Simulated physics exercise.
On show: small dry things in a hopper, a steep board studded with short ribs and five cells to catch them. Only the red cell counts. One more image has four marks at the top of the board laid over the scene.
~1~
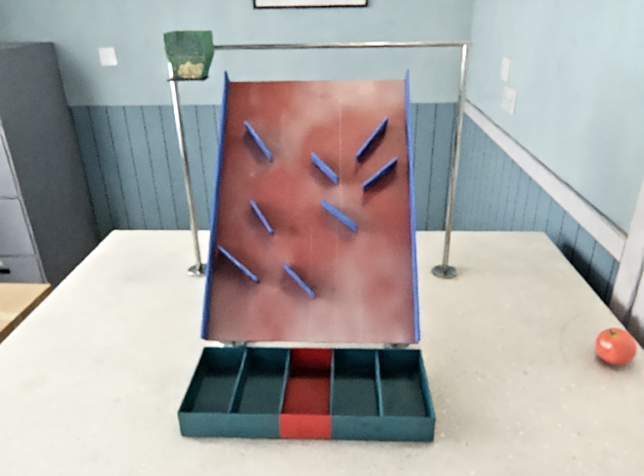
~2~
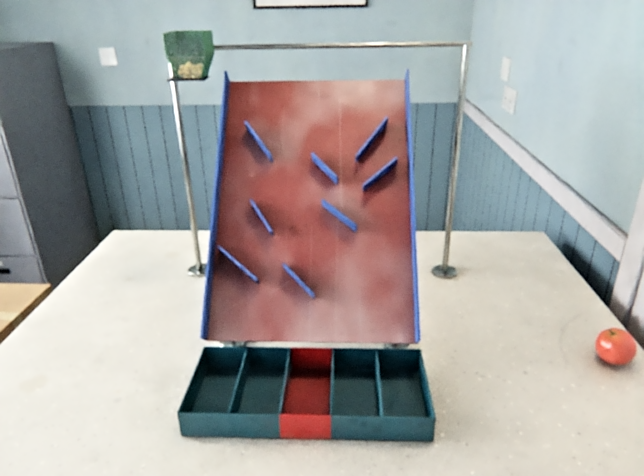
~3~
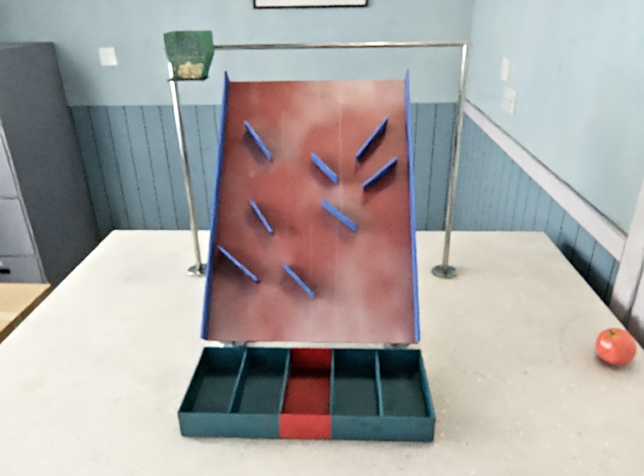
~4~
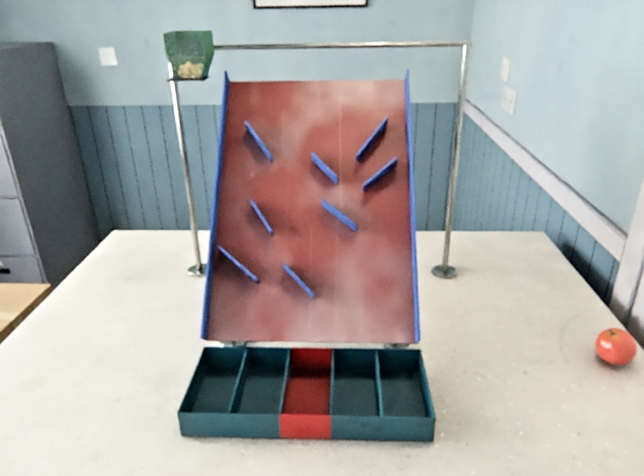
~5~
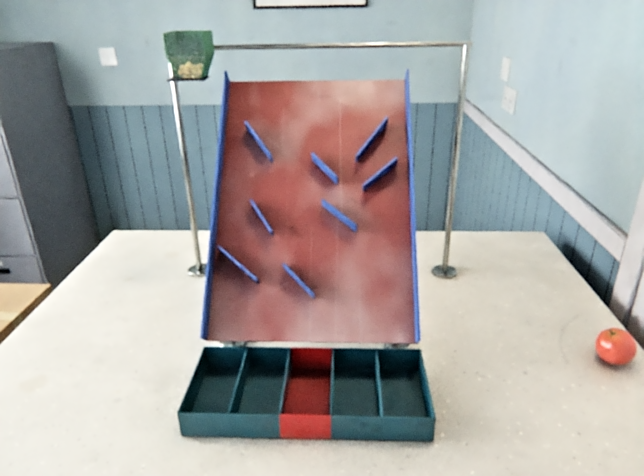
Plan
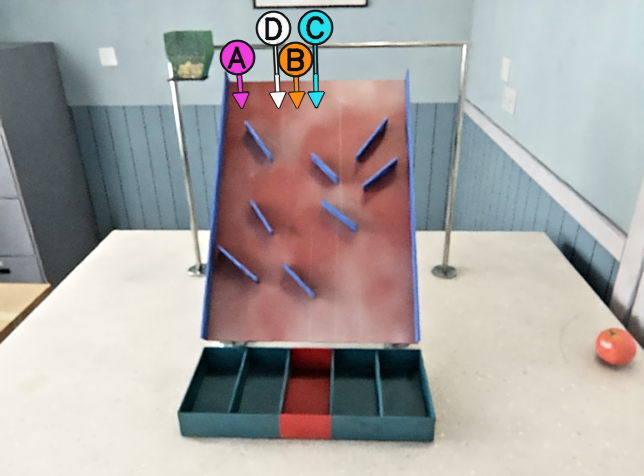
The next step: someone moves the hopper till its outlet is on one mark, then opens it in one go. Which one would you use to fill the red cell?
Best: A.
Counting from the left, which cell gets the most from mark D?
The fourth.
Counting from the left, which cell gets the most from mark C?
The fifth from the left.
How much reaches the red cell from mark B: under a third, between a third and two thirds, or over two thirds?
It is under a third.
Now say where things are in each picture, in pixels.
In the first picture, hopper (191, 71), soya beans, door shut.
In the second picture, ribs (245, 121) to (271, 155), (357, 155) to (387, 117), (312, 153) to (337, 177).
In the third picture, ribs (364, 185) to (397, 157), (251, 199) to (271, 231), (322, 199) to (357, 226).
In the fourth picture, ribs (218, 246) to (256, 279), (283, 263) to (314, 295).
In the fifth picture, red cell (305, 425), number 3 of 5 from the left.
On the marked copy, mark A meets the board at (241, 102); mark B meets the board at (297, 102); mark C meets the board at (316, 101); mark D meets the board at (278, 102).
With A, roughly half in the red cell, roughly a third in other cells, just a few held on the board, about a tenth outside the box.
With B, just a few in the red cell, the larger part in other cells, about a tenth outside the box.
With C, just a few in the red cell, the larger part in other cells, about a tenth outside the box.
With D, just a few in the red cell, almost all in other cells, about a tenth outside the box.
